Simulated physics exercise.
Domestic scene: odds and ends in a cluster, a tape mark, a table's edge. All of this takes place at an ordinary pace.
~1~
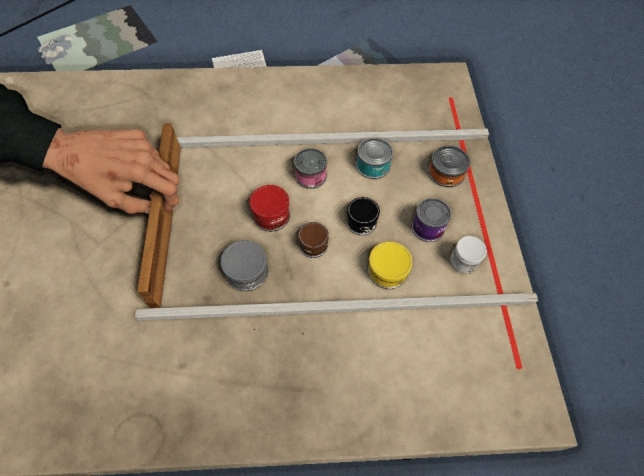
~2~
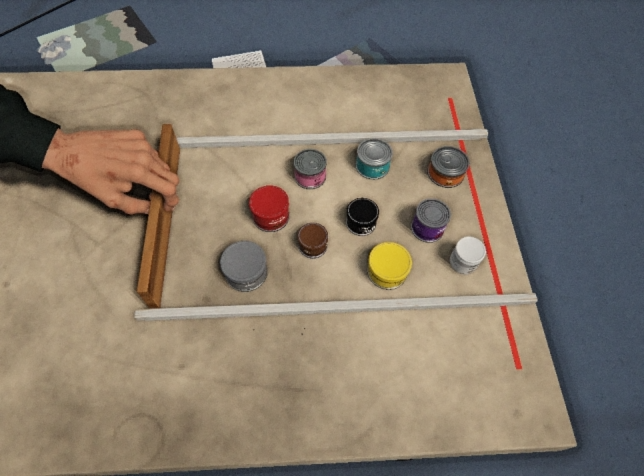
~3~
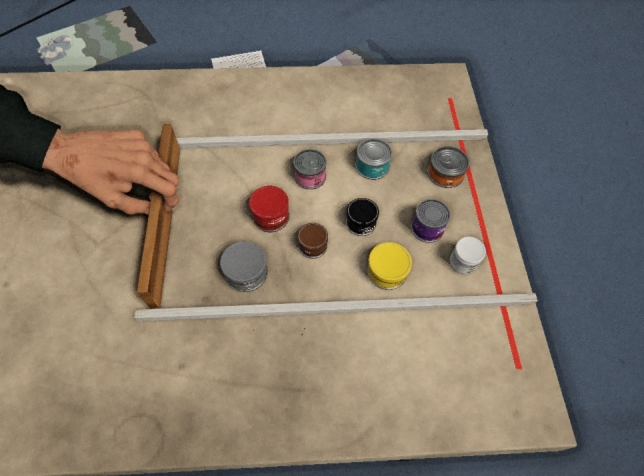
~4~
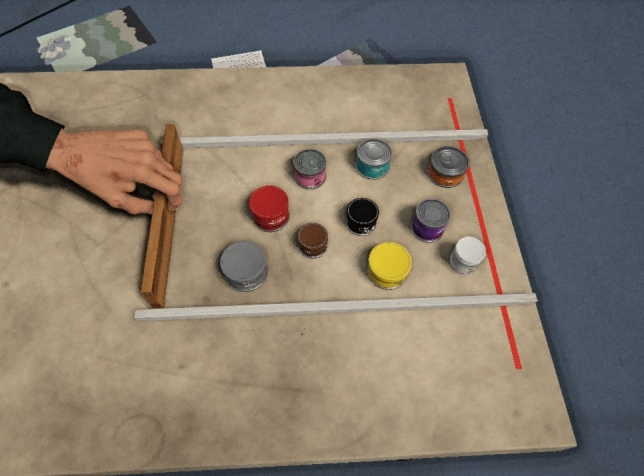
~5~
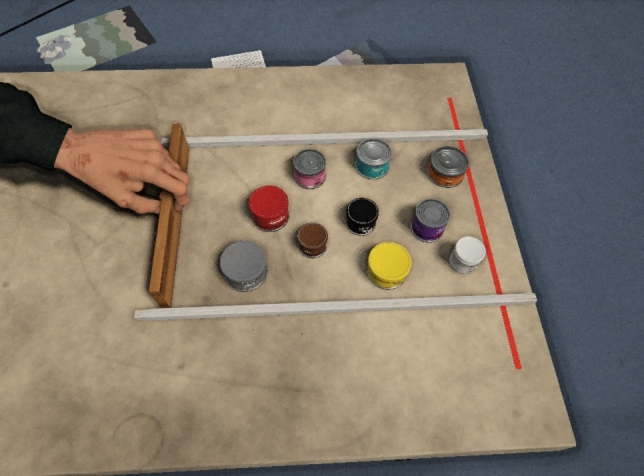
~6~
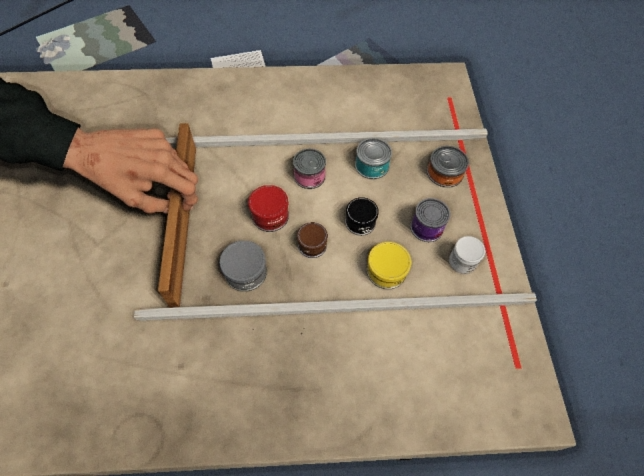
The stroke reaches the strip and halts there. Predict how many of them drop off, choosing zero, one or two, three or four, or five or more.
Five or more spill over.
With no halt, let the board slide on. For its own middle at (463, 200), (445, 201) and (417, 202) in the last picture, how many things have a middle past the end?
Place by place, 4, 2 and 0.
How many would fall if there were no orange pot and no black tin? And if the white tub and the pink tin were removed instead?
I'd say 3 the first time and 4 the second time.
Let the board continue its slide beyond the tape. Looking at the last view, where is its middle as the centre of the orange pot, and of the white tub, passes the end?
Near (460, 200) and (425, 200).
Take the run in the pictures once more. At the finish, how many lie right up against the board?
Contact count: 5.
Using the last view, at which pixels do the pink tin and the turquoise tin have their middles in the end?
First: About (488, 171); second: About (482, 145).
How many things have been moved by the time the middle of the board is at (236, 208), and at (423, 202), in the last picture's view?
1 by the first point, 10 by the second.
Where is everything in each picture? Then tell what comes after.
The first picture shows orange pot (449, 166); white tub (468, 255); purple pot (431, 220); board (162, 210); tape (480, 211).
The second picture shows white tub (467, 256); red tin (270, 209).
The third picture shows purple pot (430, 221); grey tin (245, 267).
The fourth picture shows orange pot (448, 167); black tin (362, 217).
The fifth picture shows white tub (467, 256); board (172, 210).
The sixth picture shows orange pot (448, 166); white tub (466, 256); purple pot (430, 220); board (180, 210); tape (478, 211).
Soon after, none off yet; orange pot at rest near (448, 166); white tub at rest near (466, 256); purple pot at rest near (430, 220).
Then, none off yet; orange pot at rest near (448, 166); white tub moved about its own width near (487, 253); purple pot moved about its own width near (462, 219).
At rest, the number that fall off is five or more; fallen, black tin, yellow tin, purple pot, white tub and orange pot.
